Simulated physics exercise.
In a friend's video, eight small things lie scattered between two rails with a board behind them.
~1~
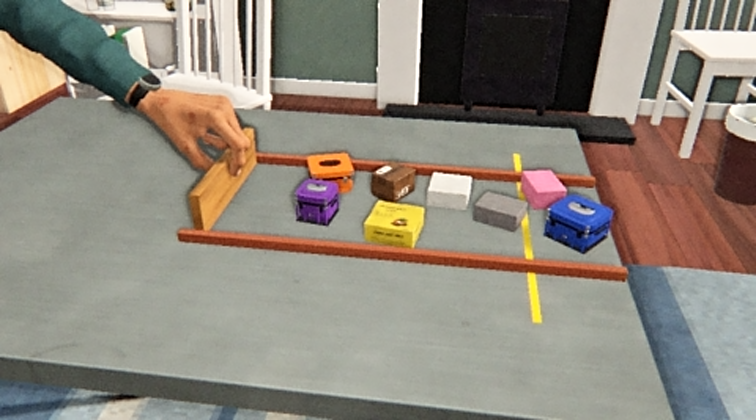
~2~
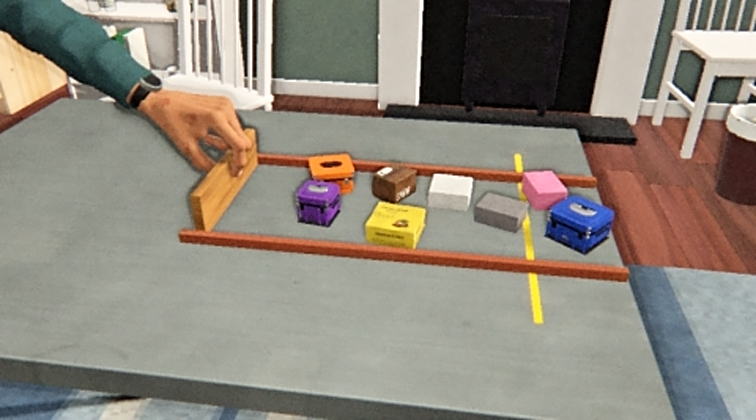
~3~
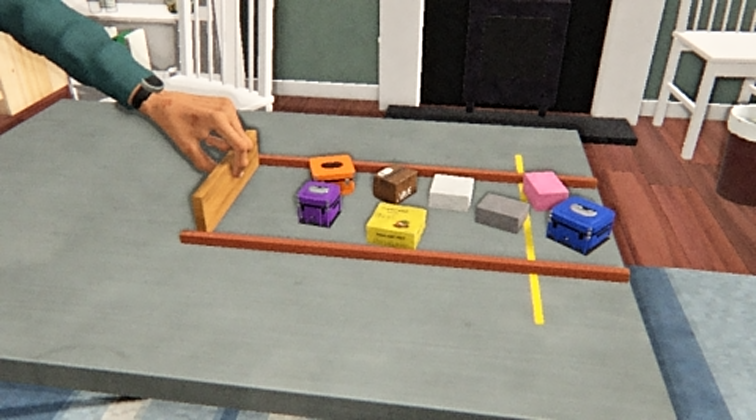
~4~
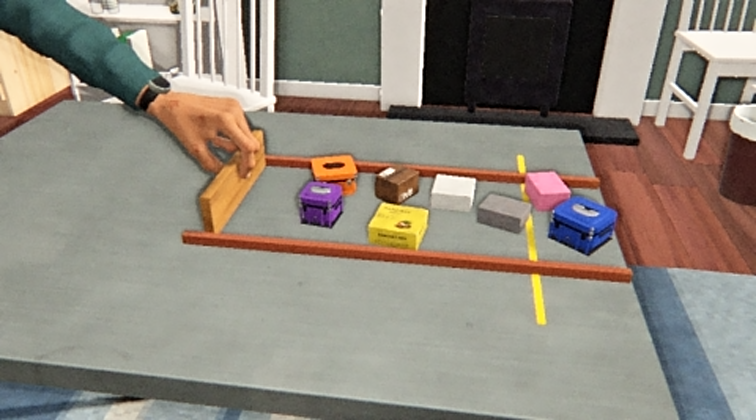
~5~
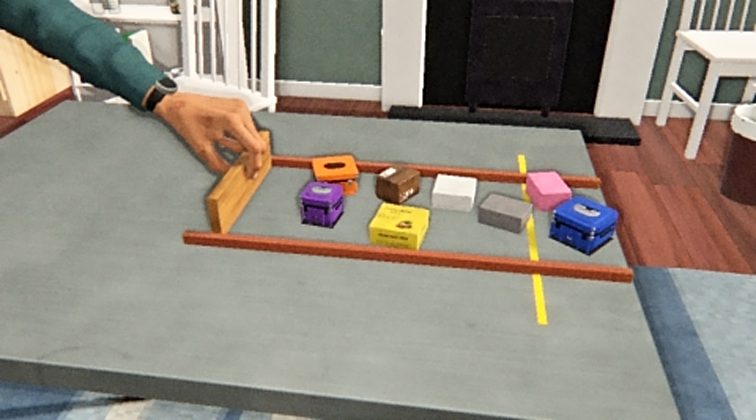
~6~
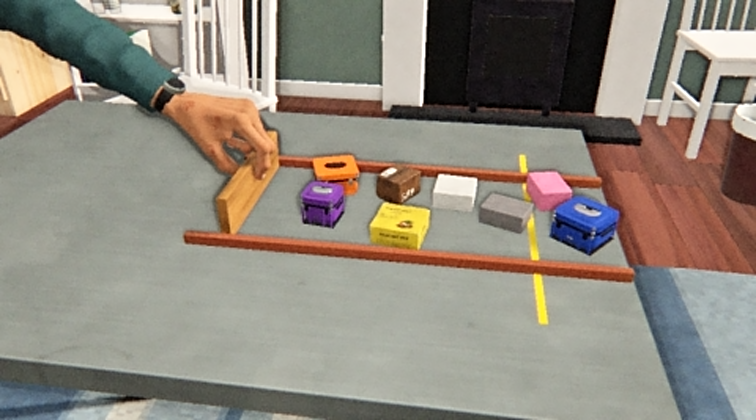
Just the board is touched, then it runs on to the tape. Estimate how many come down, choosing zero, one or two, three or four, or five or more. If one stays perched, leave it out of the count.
Turns out between three and four get shoved off the end.
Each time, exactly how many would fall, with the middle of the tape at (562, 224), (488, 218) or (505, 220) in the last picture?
Per try: 5; 1; 1.
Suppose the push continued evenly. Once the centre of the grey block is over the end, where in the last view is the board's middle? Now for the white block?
Grey block over the end: About (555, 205). White block over the end: About (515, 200).
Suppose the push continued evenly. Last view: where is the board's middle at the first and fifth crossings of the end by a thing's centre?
First: Around (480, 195). Next: Around (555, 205).
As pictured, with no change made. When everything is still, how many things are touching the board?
In total, 2.
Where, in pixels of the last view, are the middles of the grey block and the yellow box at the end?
Final centres, in order: Near (592, 219), near (595, 245).
Early on, none off yet; blue case at rest near (584, 224); pink block at rest near (548, 191); grey block at rest near (506, 213).
A while later, none off yet; blue case at rest near (588, 225); pink block at rest near (548, 191); grey block travelled a little near (532, 219).
Further along, none off yet; blue case moving near (596, 225); pink block leaning a little near (617, 196); grey block travelled about its own width near (548, 216).
Finally, the number that fall off is three or four; lost, white block, pink block and blue case.
